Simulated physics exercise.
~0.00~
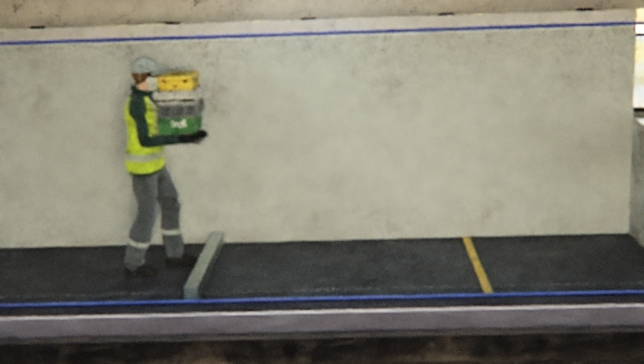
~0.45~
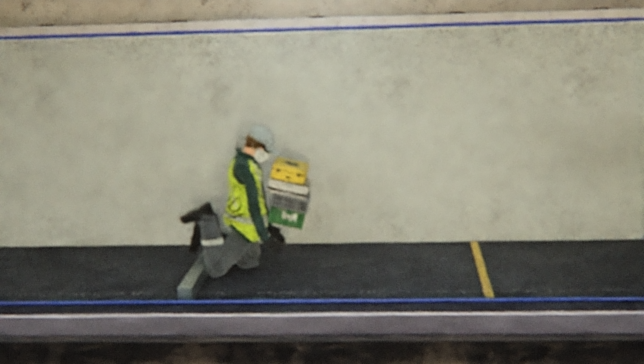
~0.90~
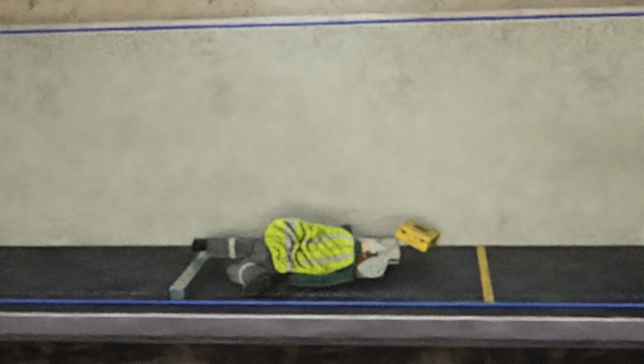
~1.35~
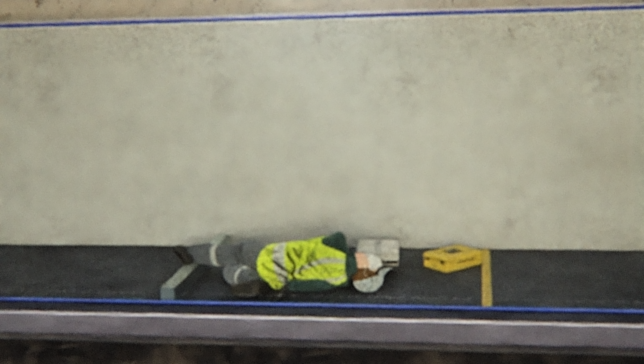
A narrow dark walkway runs along a pale, stained wall, seen from the side, with a blue line near its front edge. A person in a grey cap, pale mask and yellow-green safety vest stands at left behind a low grey rail, holding a stack of boxes topped by a yellow toolbox, with a yellow line farther right. The person pitches forward over the rail, knees bending and boxes tipping. The person lands face down, arms stretched ahead, as the toolbox tumbles rightward. Finally the person lies flat, a pale box by the head, and the toolbox rests just short of the yellow line.
